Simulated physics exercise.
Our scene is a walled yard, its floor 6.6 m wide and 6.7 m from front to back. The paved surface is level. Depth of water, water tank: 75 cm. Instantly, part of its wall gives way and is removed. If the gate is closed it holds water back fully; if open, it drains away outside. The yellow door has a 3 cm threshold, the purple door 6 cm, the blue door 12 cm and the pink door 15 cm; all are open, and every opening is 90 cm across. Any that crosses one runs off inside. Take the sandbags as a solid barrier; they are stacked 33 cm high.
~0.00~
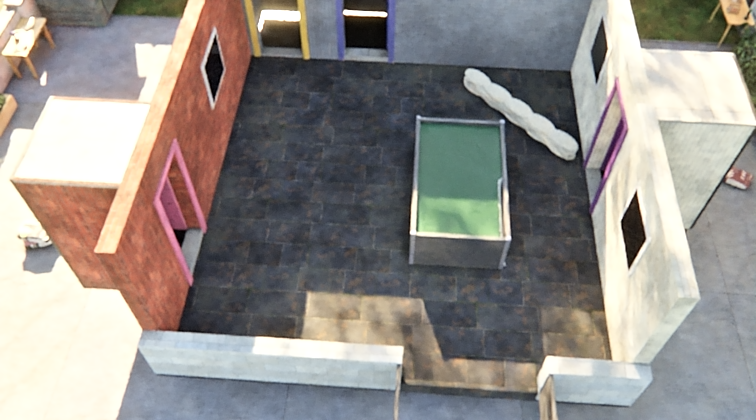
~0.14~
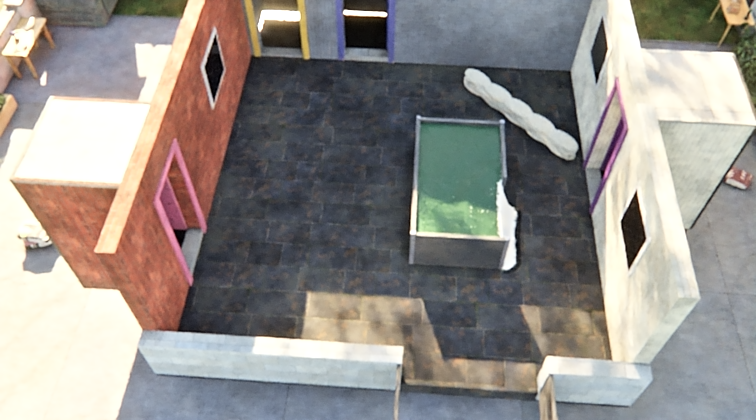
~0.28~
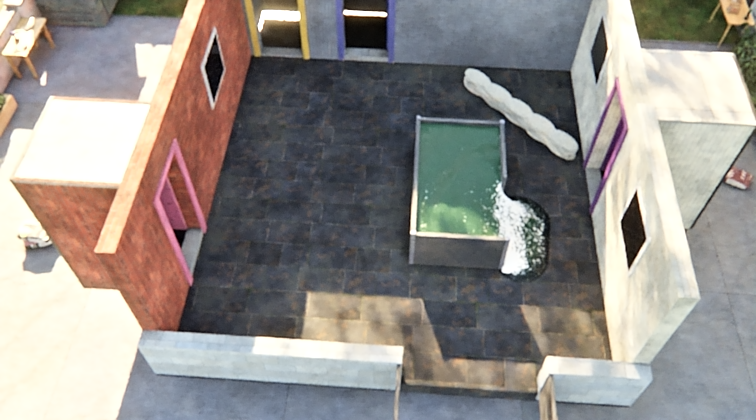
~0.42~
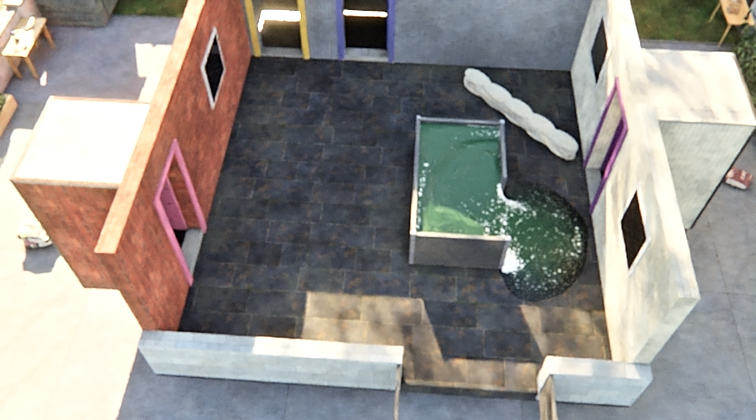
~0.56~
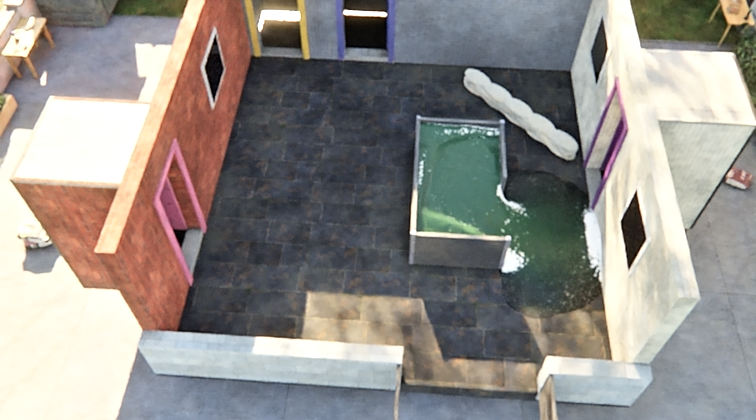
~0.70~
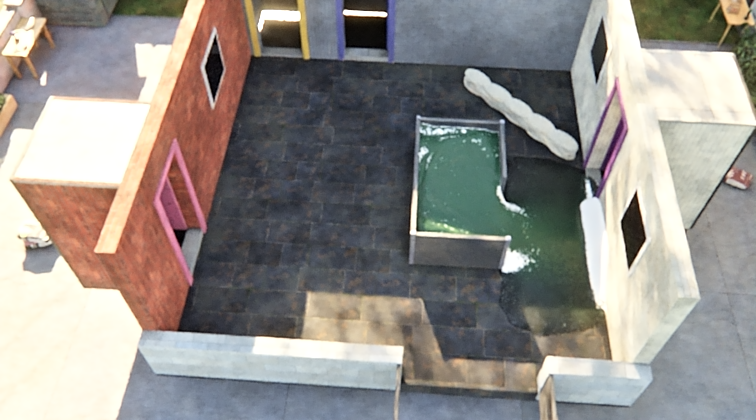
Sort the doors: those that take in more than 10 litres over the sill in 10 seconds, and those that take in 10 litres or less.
Sorted: The yellow door takes in more; the purple door takes in more; the blue door takes in 10 litres or less; the pink door takes in 10 litres or less.
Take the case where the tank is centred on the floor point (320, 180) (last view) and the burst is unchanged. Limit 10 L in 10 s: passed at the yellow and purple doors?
For the yellow door, the amount is acceptable; for the purple door, the amount is too high.
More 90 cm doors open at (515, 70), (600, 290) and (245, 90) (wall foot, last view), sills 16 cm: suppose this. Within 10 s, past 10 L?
Check each in turn: The first fails, the second succeeds, the third fails.
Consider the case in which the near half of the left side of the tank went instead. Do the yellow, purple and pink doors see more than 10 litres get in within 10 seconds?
Then yellow exceeds it, purple does not exceed it, pink exceeds it.
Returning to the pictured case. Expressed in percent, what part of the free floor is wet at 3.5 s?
Roughly 55 % of the floor is wet.
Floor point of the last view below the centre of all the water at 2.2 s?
It lies at roughly (509, 236) in pixels.
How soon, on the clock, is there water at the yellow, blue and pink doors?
Arrival: Yellow 5.0 s, blue 3.8 s, pink 4.5 s.
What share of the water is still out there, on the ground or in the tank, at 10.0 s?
That would be close to 76 per cent.
After 1.4 s water covers 15 % of the floor and is deepest (49 cm) near (591, 248); yellow door not reached, purple door 20 cm at the sill, 40 L in, blue door not reached, pink door not reached.
After 2.2 s water covers 25 % of the floor and is deepest (46 cm) near (607, 370); yellow door not reached, purple door 15 cm at the sill, 83 L in, blue door not reached, pink door not reached.
After 3.5 s water covers 55 % of the floor and is deepest (28 cm) near (609, 382); yellow door not reached, purple door 16 cm at the sill, 141 L in, blue door not reached, pink door not reached.
After 6.0 s water covers 80 % of the floor and is deepest (16 cm) near (584, 380); yellow door 4 cm at the sill, 0 L in, purple door 10 cm at the sill, 188 L in, blue door 6 cm at the sill, 0 L in, pink door 11 cm at the sill, 0 L in.
After 10.0 s water covers 95 % of the floor and is deepest (8 cm) near (222, 169); yellow door 8 cm at the sill, 22 L in, purple door 6 cm at the sill, 201 L in, blue door 3 cm at the sill, 0 L in, pink door 6 cm at the sill, 0 L in.
